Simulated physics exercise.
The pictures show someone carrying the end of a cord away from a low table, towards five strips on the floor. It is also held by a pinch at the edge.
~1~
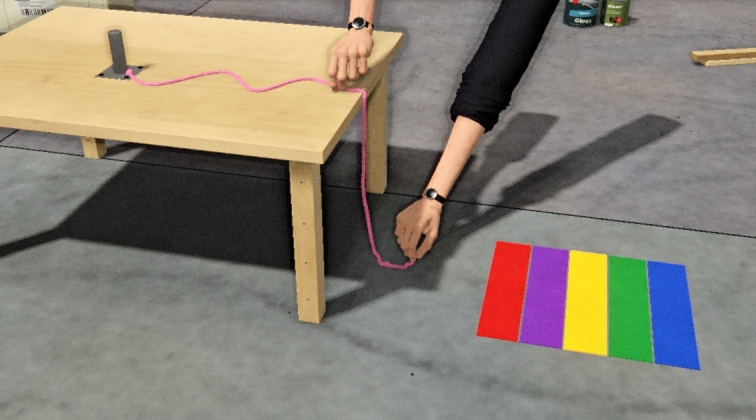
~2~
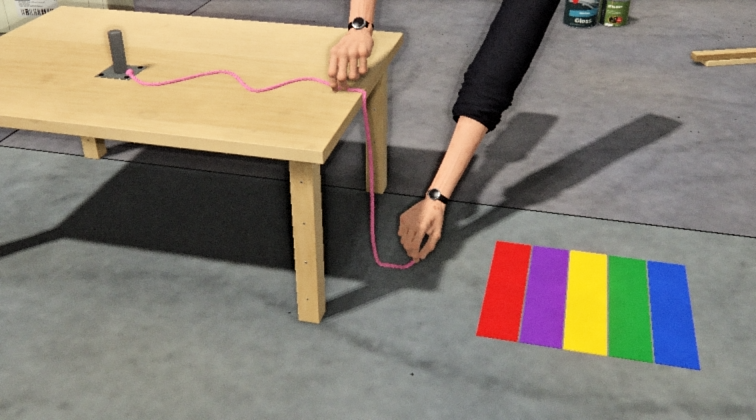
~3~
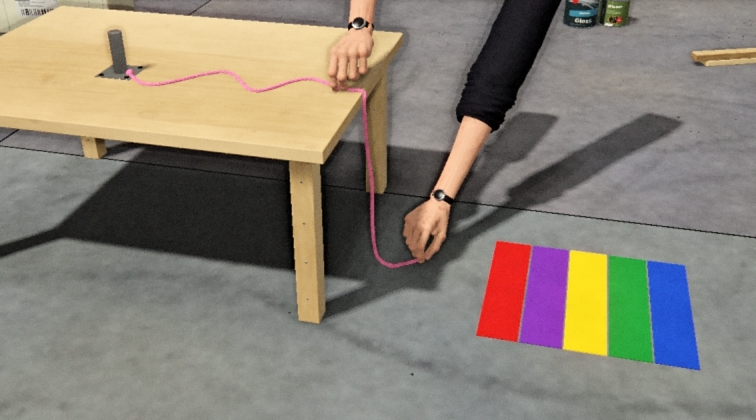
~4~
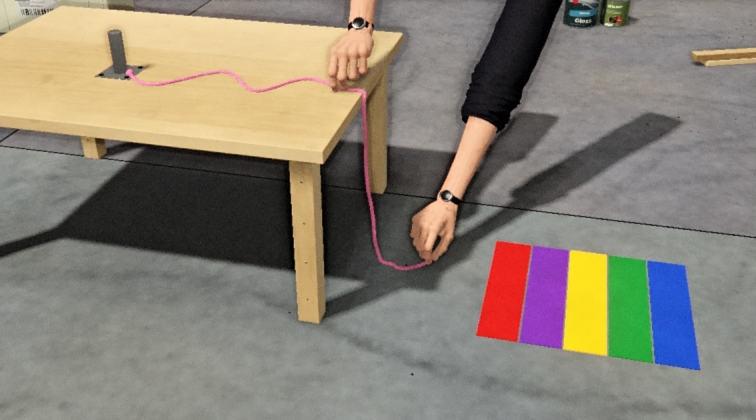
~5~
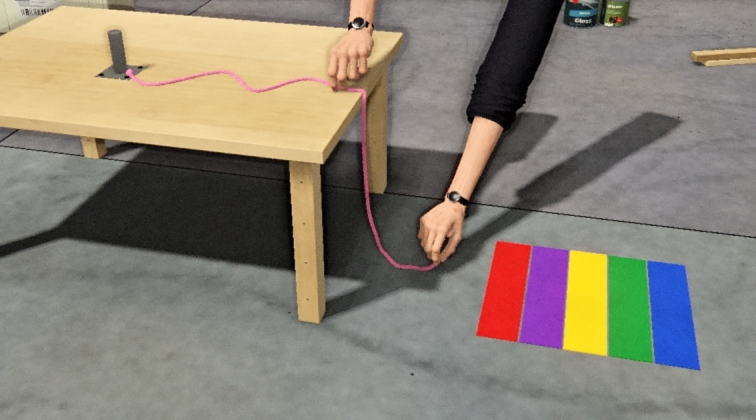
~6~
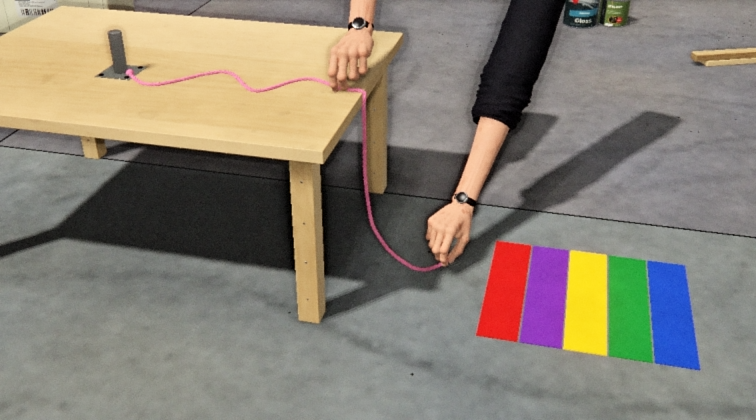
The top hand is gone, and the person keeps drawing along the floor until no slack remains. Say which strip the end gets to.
It gets to the green strip.
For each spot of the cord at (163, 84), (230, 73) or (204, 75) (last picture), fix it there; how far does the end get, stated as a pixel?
That would be (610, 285) for the first, (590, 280) for the second and (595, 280) for the third.
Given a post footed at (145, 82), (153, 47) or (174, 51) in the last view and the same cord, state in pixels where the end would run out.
Results per try: (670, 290); (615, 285); (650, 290).
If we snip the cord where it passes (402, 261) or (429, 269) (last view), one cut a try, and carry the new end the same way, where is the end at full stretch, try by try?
First try near (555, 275), second near (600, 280).
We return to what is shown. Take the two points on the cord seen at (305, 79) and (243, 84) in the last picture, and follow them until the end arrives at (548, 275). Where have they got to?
Point 1 - (362, 95); point 2 - (283, 86).
Soon after, end near (548, 275); over purple.
After that, end near (598, 282); over yellow.
At the stop, end near (628, 286); over green. It halts on the green strip.
